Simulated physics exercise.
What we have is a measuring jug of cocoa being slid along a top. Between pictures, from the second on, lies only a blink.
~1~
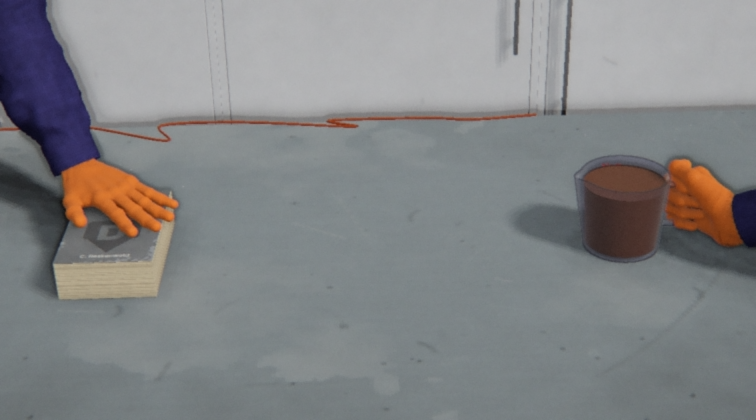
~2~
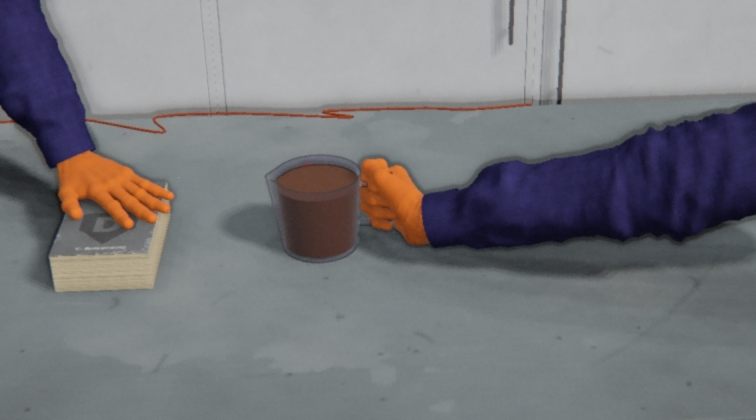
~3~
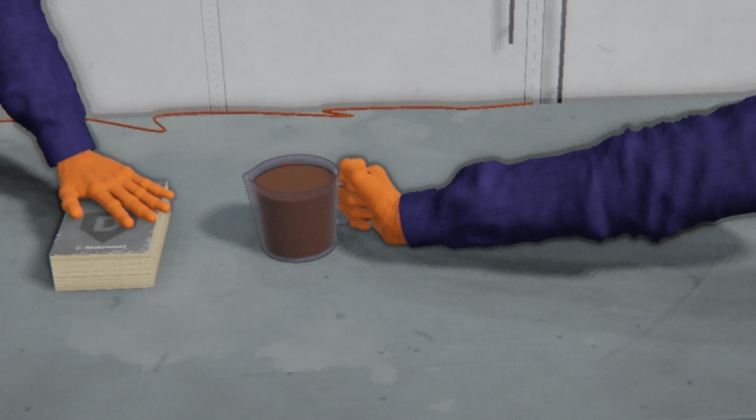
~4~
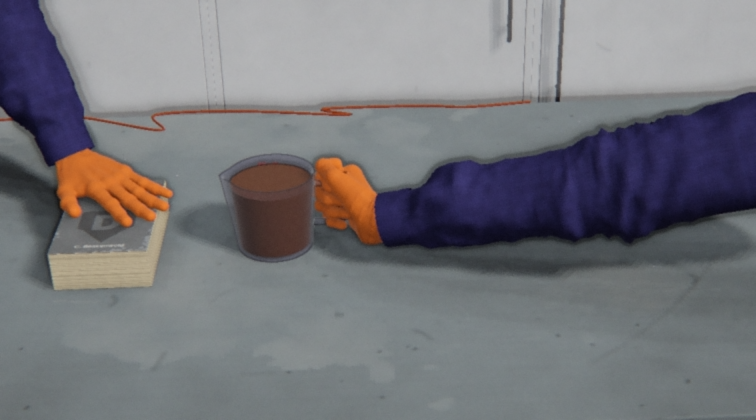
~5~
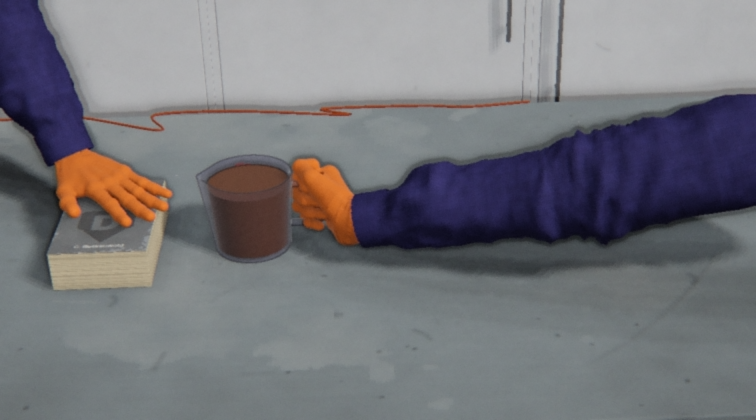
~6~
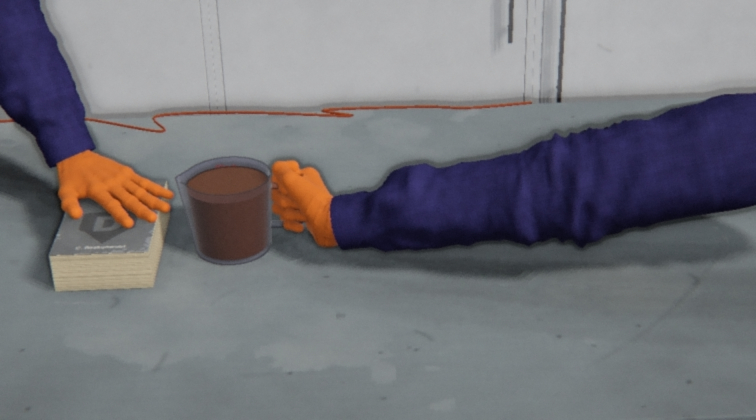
A clear measuring jug of brown cocoa, nearly full, is slid leftward across a grey top in front of pale panels, seen from slightly above. An orange hand in a dark purple sleeve grips its handle from the right, while another rests on a thick book at left, a thin reddish line running behind. The jug travels far across, then moves on in small steps close to the book, which stays put.
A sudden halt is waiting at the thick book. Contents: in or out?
Some is lost.
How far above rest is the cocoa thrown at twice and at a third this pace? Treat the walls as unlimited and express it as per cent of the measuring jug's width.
It climbs to 60 per cent first and to 10 per cent second.
Shortly, the measuring jug meets the thick book.
Then, the cocoa surges up the wall; it has lost some.
At the finish, the measuring jug stands at the thick book; it has lost some.
